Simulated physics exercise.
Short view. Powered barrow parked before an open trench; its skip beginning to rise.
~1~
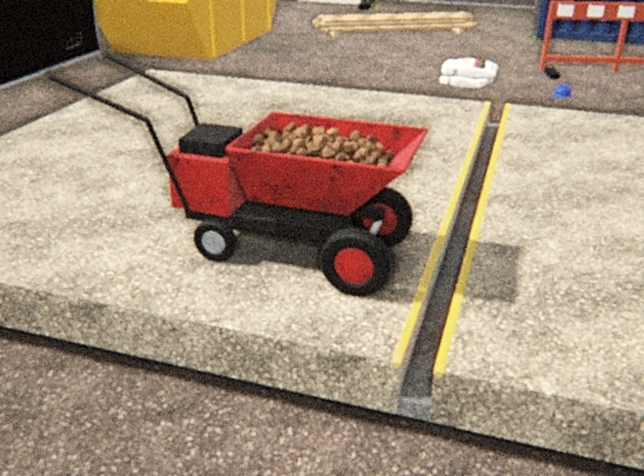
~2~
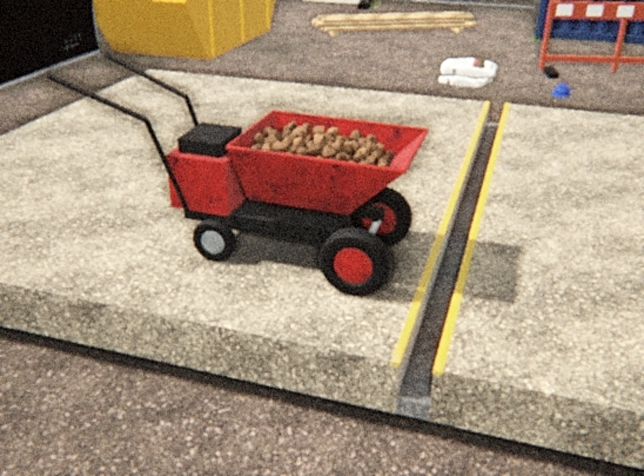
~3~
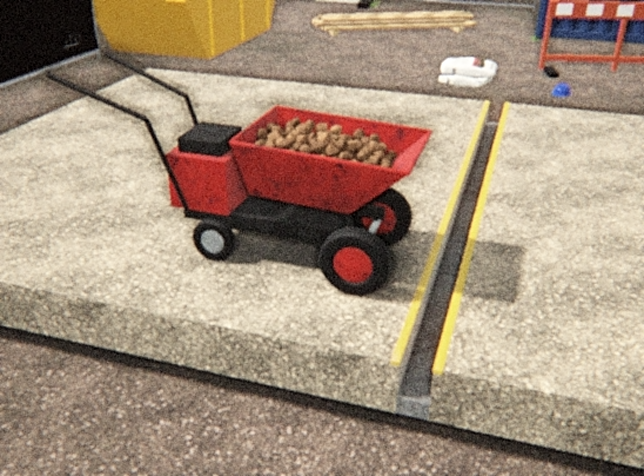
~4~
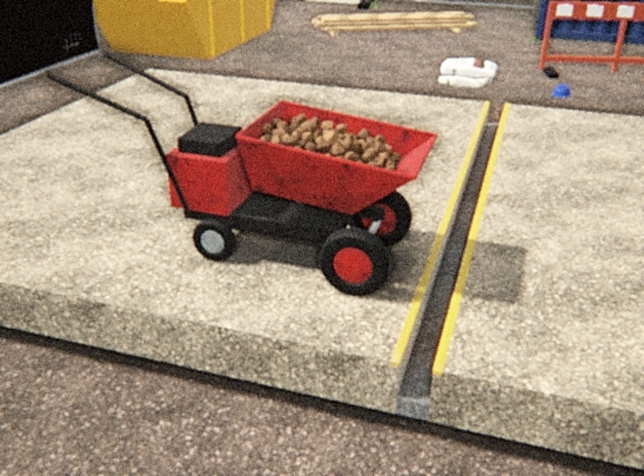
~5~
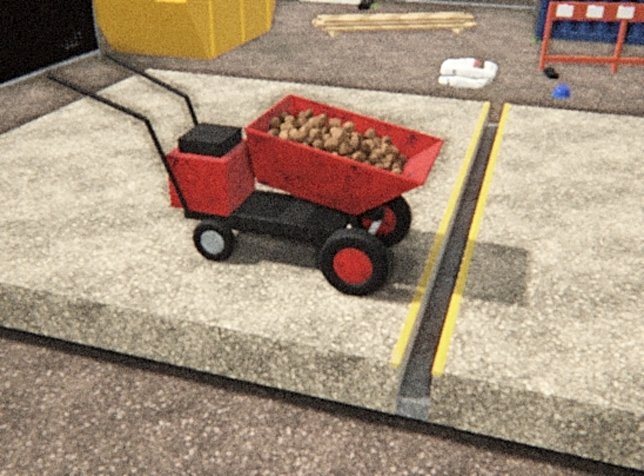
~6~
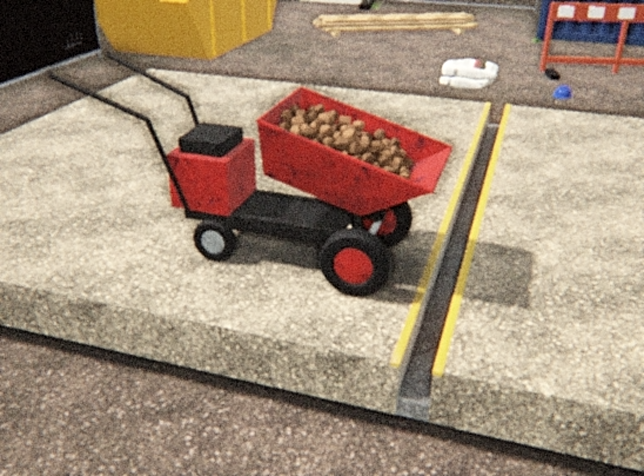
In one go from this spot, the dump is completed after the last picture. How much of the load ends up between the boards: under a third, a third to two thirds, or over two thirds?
Under a third.
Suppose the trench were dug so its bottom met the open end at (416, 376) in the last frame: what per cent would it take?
0 %, roughly.
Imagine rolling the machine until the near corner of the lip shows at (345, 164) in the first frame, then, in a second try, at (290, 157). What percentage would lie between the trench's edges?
You'd see around 50 per cent the first time and around 30 per cent the second.
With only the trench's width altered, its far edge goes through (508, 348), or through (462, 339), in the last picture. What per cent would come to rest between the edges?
Lab note: Case 1 near 70 percent, case 2 near 0 percent.
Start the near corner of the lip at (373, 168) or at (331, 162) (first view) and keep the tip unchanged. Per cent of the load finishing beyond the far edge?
The first spot yields roughly 70 percent, the second roughly 30 percent.
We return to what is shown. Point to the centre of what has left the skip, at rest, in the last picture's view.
Resting centre, last picture - approx. (527, 287).
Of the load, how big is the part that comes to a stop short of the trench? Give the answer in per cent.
Share of load: Near 0 %.
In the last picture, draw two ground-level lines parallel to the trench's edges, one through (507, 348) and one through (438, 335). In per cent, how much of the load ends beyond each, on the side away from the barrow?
Around 50 in a hundred for the first, 80 in a hundred for the second.
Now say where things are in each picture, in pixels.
Lip of the skip near (403, 172), level; top of the load near (312, 146), clay clods; first edge of the trench near (408, 328); far edge near (448, 336), the trench under half as wide as the skip, and about as deep as wide, in the first picture.
Lip of the skip near (404, 172), level; top of the load near (313, 145), in the second picture.
Lip of the skip near (408, 174), tipped barely; top of the load near (303, 140), in the third picture.
Lip of the skip near (414, 178), tipped a little; top of the load near (301, 147), in the fourth picture.
Lip of the skip near (422, 184), tipped a little; top of the load near (303, 133), in the fifth picture.
Lip of the skip near (432, 192), tipped clearly; top of the load near (314, 129); first edge of the trench near (407, 329); far edge near (447, 336), in the sixth picture.
Shortly afterwards, skip tipped steeply; the whole lot in the skip.
Next, skip tipped right over; the bulk in the skip; near a quarter beyond it; a little falling.
Some moments later, skip tipped right over; near a quarter in the skip; the bulk beyond it; only a few falling.
In the end, skip tipped right over; near a quarter in the skip; only a few in or heaped over the trench; the bulk beyond it.
